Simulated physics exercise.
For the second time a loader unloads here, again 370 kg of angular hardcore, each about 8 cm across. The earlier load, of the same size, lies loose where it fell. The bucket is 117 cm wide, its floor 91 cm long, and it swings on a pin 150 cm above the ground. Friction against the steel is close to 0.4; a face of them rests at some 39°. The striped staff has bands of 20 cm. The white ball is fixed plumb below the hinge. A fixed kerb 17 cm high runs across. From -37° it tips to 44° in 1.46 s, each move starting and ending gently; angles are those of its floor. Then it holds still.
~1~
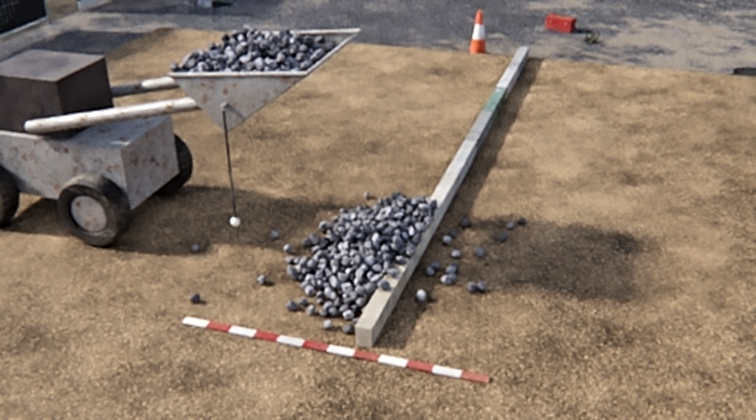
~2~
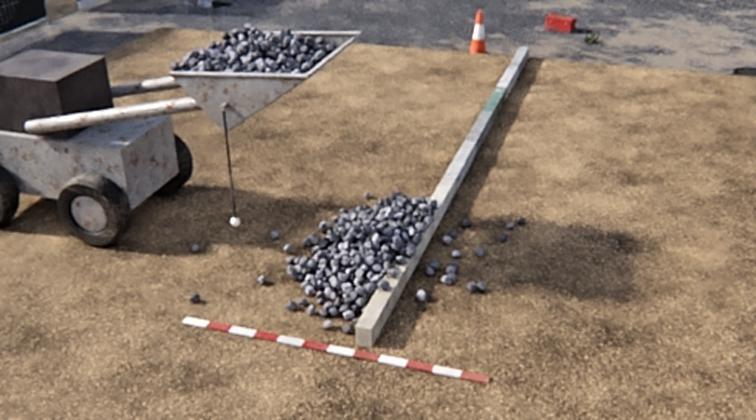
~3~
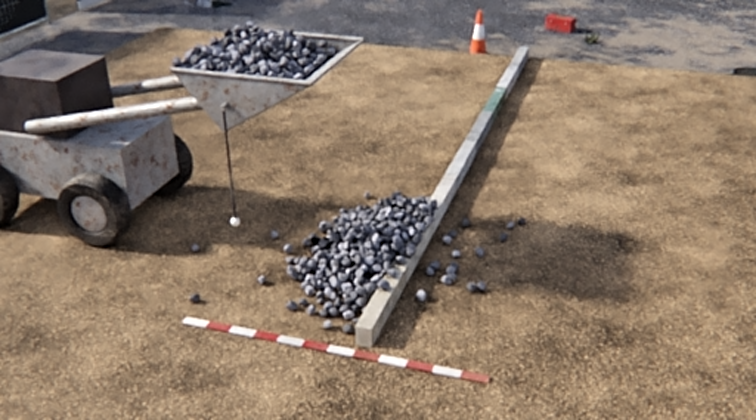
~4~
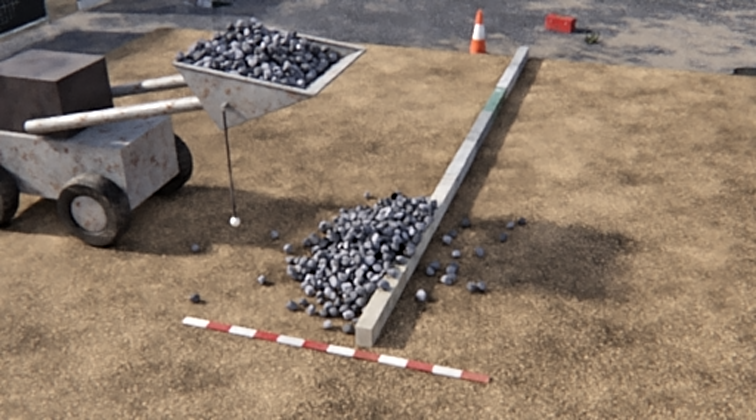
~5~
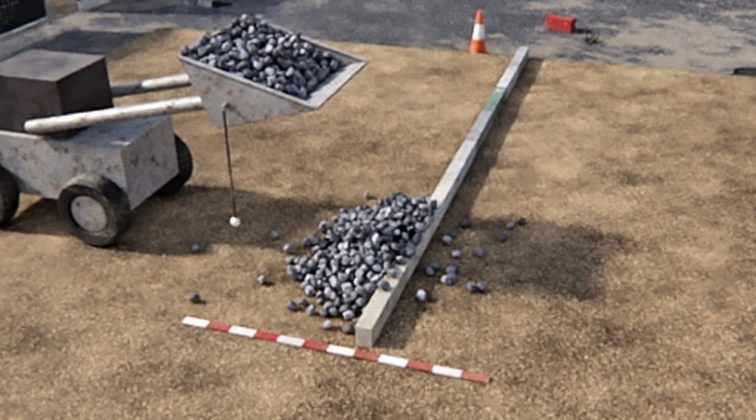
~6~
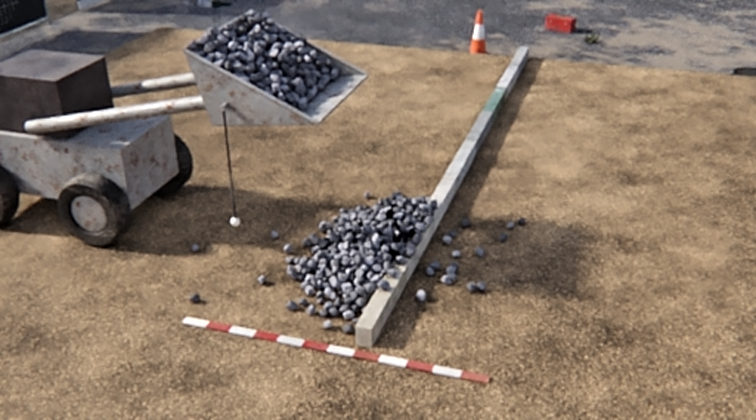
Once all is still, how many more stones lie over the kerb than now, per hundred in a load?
Some 2 per cent is added.
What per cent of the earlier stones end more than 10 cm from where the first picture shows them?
Roughly 5 per cent of them.
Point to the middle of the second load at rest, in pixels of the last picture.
Around (349, 233).
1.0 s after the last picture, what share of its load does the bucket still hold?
It holds some 50 per cent.
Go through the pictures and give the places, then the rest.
The bucket is at -37°, its lip at (308, 74); the top of the load is at (272, 38). The earlier load is highest near (381, 222), 31 cm above ground level, 97 % on this side of the kerb, 3 % over the kerb, in the first picture.
Lip at (309, 77), floor tilted -35°, highest stones at (269, 37), in the second picture.
The bucket is at -31°, its lip at (312, 84); the top of the load is at (255, 34), in the third picture.
Lip at (315, 95), floor tilted -25°, highest stones at (246, 28), in the fourth picture.
The bucket is at -16°, its lip at (318, 109); the top of the load is at (248, 23), in the fifth picture.
The bucket is at -7°, its lip at (318, 124); the top of the load is at (252, 20), in the sixth picture.
Then, 0.5 s after the last picture the floor is at 32°; in per cent of one load, 100 in the bucket, 98 on this side of the kerb, 3 over the kerb; the foremost stones are at (485, 255).
Then, 1.0 s after the last picture the floor is at 44°; in per cent of one load, 48 in the bucket, 150 on this side of the kerb, 3 over the kerb; the foremost stones are at (485, 255).
Then, 1.3 s after the last picture the floor is at 44°; in per cent of one load, 5 in the bucket, 192 on this side of the kerb, 3 over the kerb; the foremost stones are at (485, 255).
Then, 4.0 s after the last picture the floor is at 44°; in per cent of one load, 0 in the bucket, 195 on this side of the kerb, 5 over the kerb; the foremost stones are at (493, 259). Net gain over the kerb, 2.
